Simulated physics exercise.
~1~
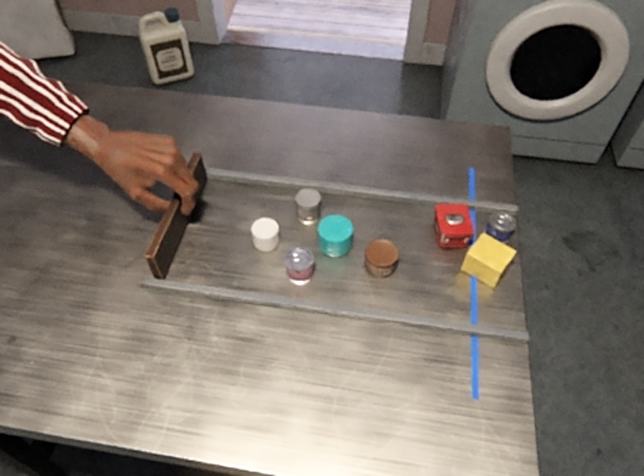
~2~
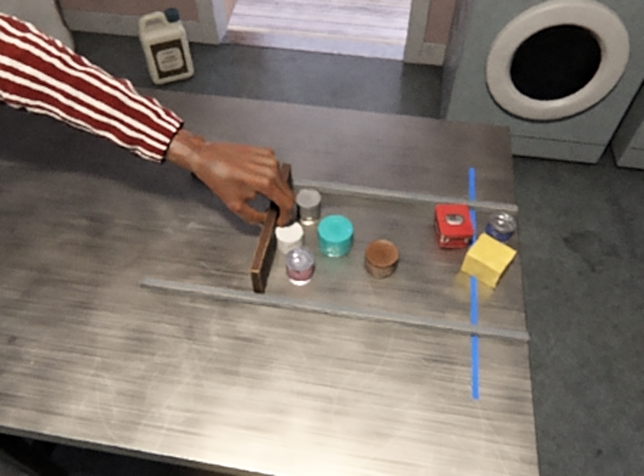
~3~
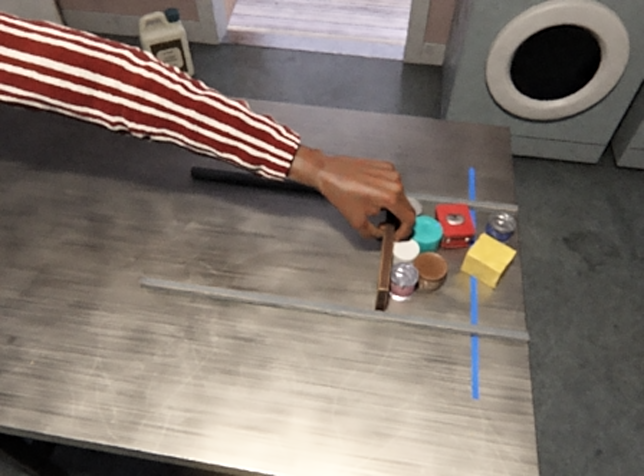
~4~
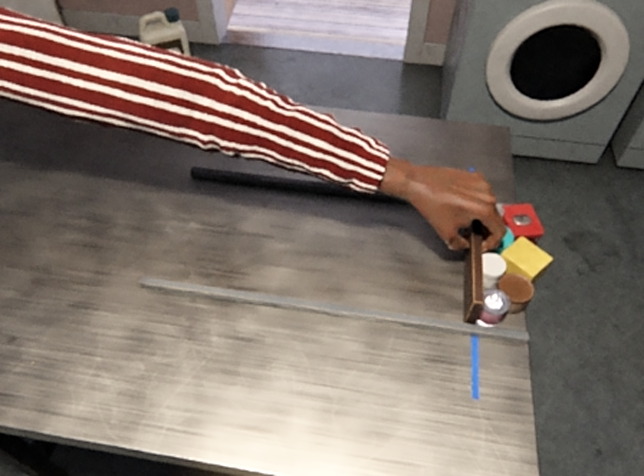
On a dark tabletop near a washing machine, a hand in a red striped sleeve slid a small upright board rightward, sweeping small pots and tins into a red case and yellow block until they crowded the edge beyond the blue tape, the blue tin gone.
